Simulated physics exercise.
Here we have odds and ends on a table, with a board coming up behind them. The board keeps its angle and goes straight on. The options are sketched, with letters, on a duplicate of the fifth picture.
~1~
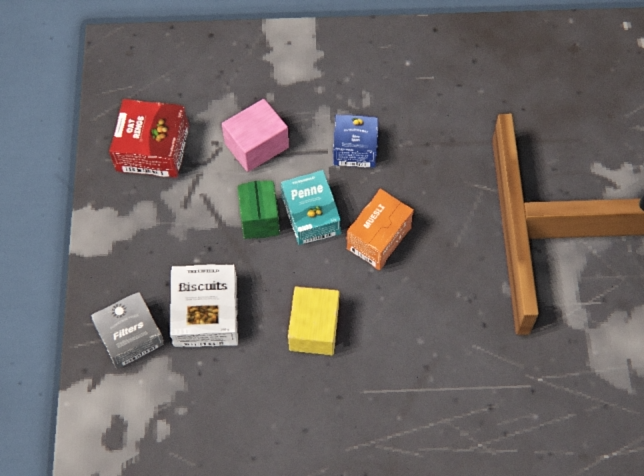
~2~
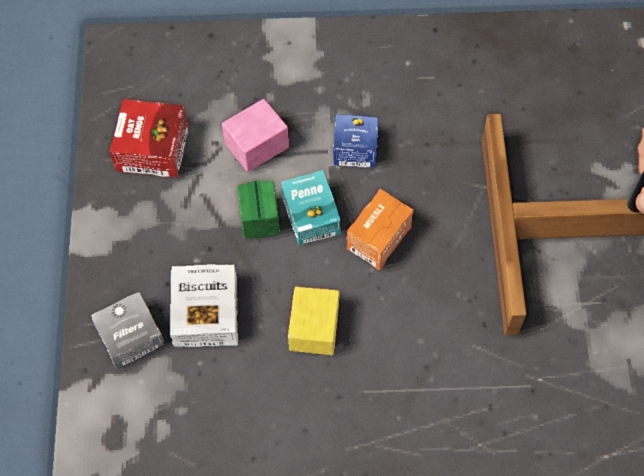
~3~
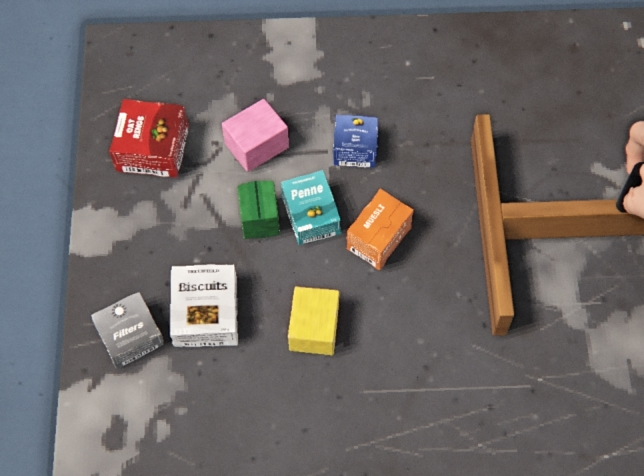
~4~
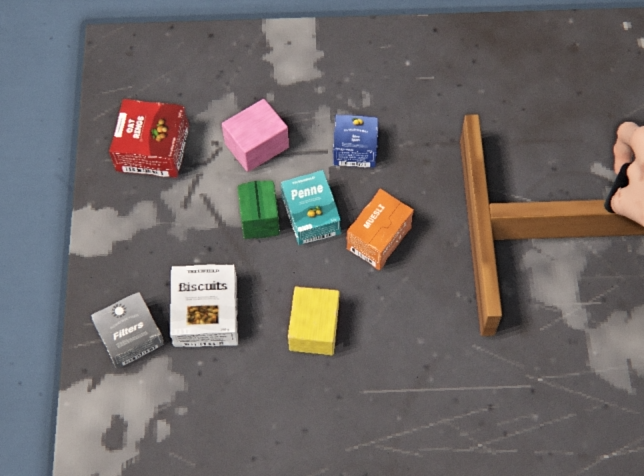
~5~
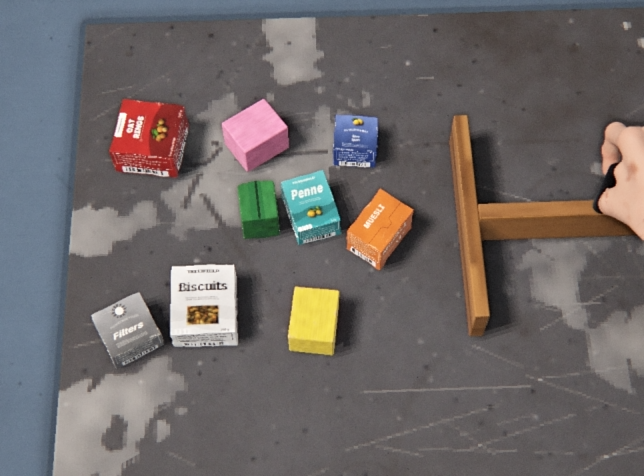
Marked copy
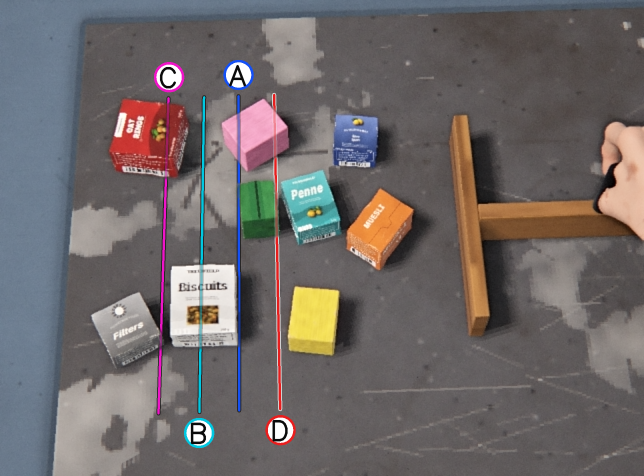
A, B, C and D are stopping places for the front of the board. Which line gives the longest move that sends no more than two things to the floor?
No third one falls up to C.
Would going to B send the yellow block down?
No.
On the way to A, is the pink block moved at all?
By then, yes.
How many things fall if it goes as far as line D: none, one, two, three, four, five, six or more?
By then, none.
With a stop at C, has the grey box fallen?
Yes.
On the marked copy, A at (239, 242); B at (202, 243); C at (164, 245); D at (277, 241).
Following C. Soon after the start, board (360, 214); blue packet (325, 144); green box (247, 207).
Later, board (248, 218); grey box (101, 324); red packet (114, 133).
In the end, board (164, 221); red packet over the edge; grey box over the edge; two fallen.
As for the rest, A is within the limit but short; B is within the limit but short; D is within the limit but short.
